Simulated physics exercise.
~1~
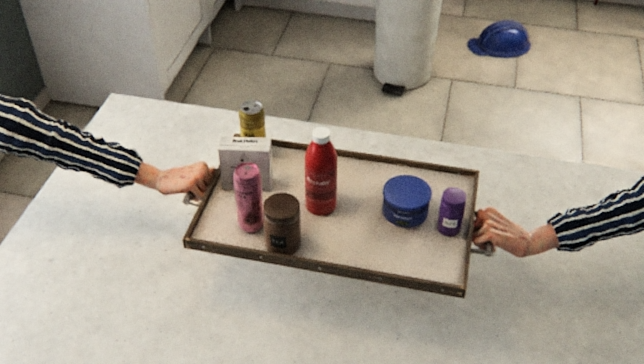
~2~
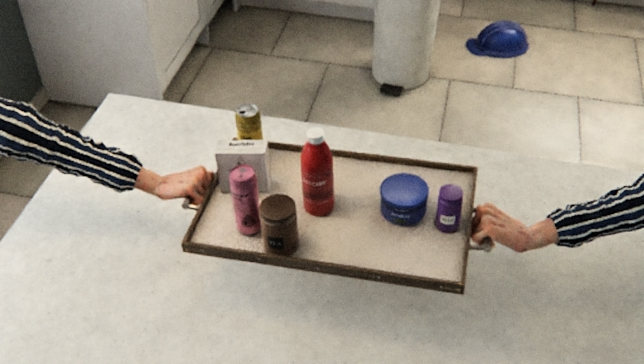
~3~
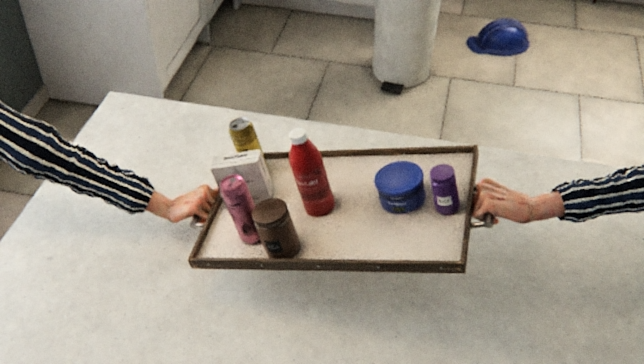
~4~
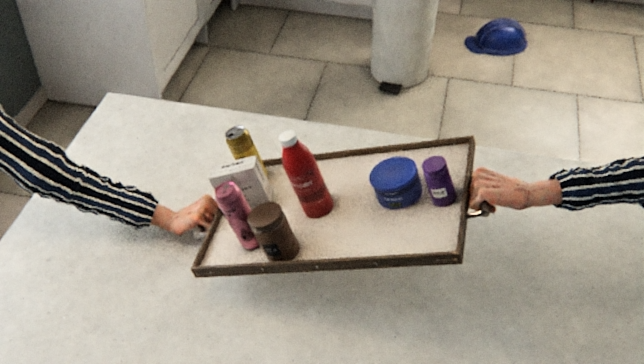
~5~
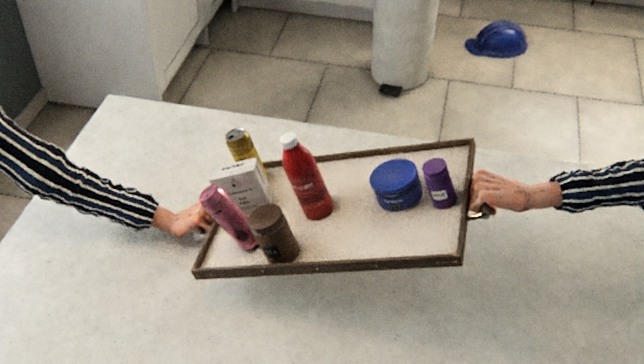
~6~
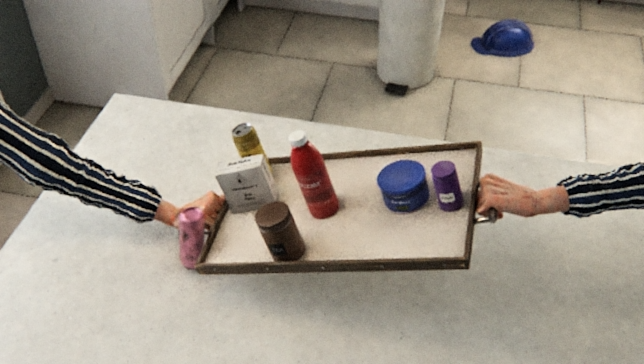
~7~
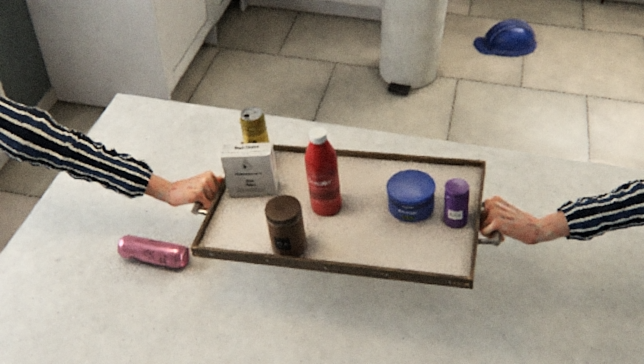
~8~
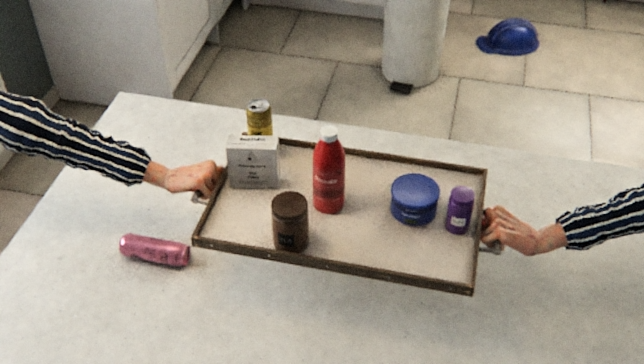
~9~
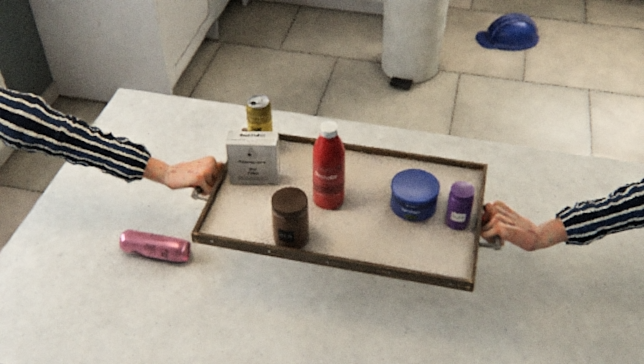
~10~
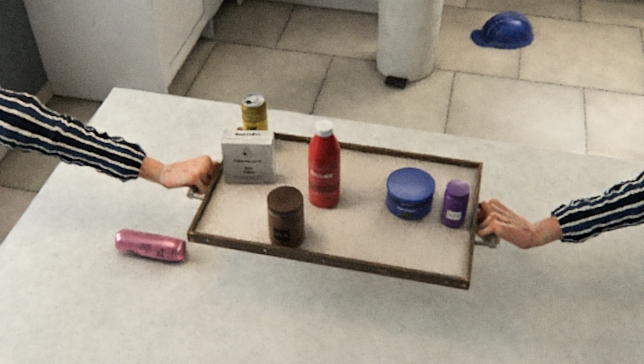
Over a pale table in a tiled room, two hands in striped sleeves tipped a tray of containers down to the left, and the pink can toppled off onto the table; they levelled the tray, leaving the can on its side and everything else upright aboard.
